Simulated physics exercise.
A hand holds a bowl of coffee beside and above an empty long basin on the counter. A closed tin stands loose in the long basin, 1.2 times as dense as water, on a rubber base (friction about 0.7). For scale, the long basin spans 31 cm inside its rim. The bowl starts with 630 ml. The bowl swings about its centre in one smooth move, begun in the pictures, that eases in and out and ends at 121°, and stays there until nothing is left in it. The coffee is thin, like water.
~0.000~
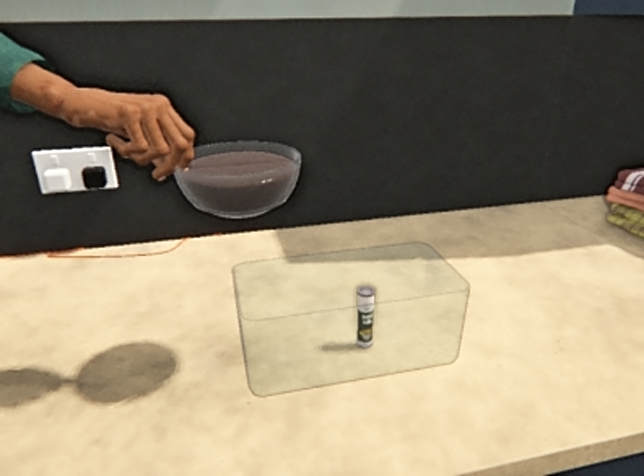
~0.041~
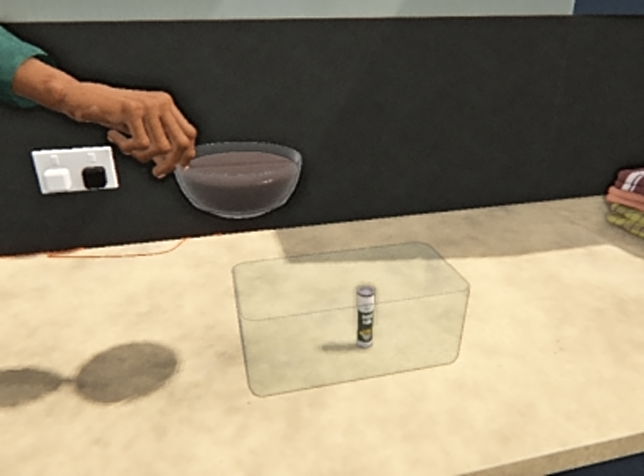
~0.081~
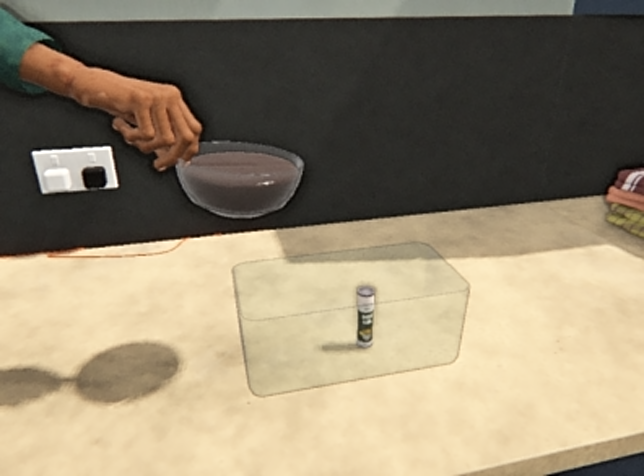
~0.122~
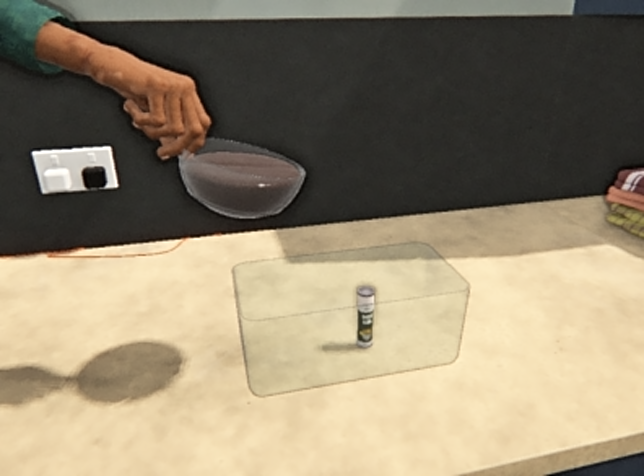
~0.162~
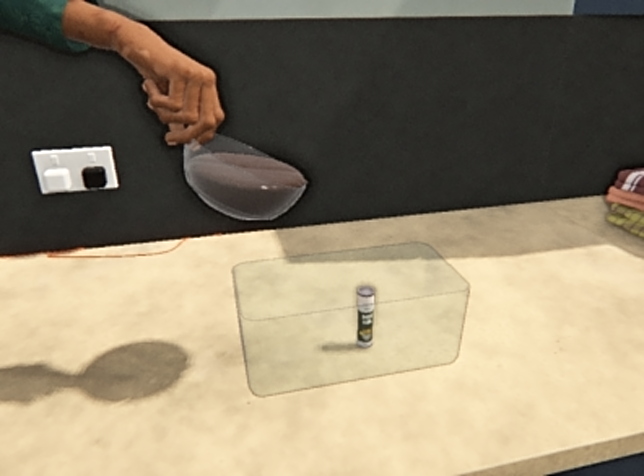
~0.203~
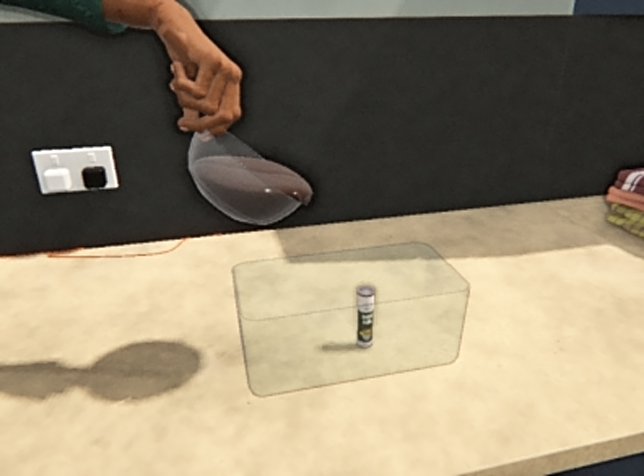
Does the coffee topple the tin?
It topples.
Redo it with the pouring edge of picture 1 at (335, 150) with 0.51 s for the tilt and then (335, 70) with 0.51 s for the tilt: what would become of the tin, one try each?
First it falls; then it keeps standing.
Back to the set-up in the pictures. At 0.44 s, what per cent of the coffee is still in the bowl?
About 1 per cent.
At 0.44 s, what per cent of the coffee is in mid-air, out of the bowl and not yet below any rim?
Near 28 in a hundred.
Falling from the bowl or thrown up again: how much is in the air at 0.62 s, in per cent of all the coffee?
Some 4 per cent.
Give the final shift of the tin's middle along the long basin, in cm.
Some 7.5 cm.
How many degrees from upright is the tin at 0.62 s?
Near 20° from upright.
Then, 0.44 s in, the tilt is 116° and 1 per cent is still to pour; the tin stands where it began.
Then, 0.62 s in, the tilt is 121° and 0 per cent is still to pour; the tin leans 19°.
Then, 0.81 s in, the tilt is 121° and 0 per cent is still to pour; the tin leans 33°.
Then, 1.01 s in, the tilt is 121° and 0 per cent is still to pour; the tin lies on its side.
Finally, the tin lies on its side.
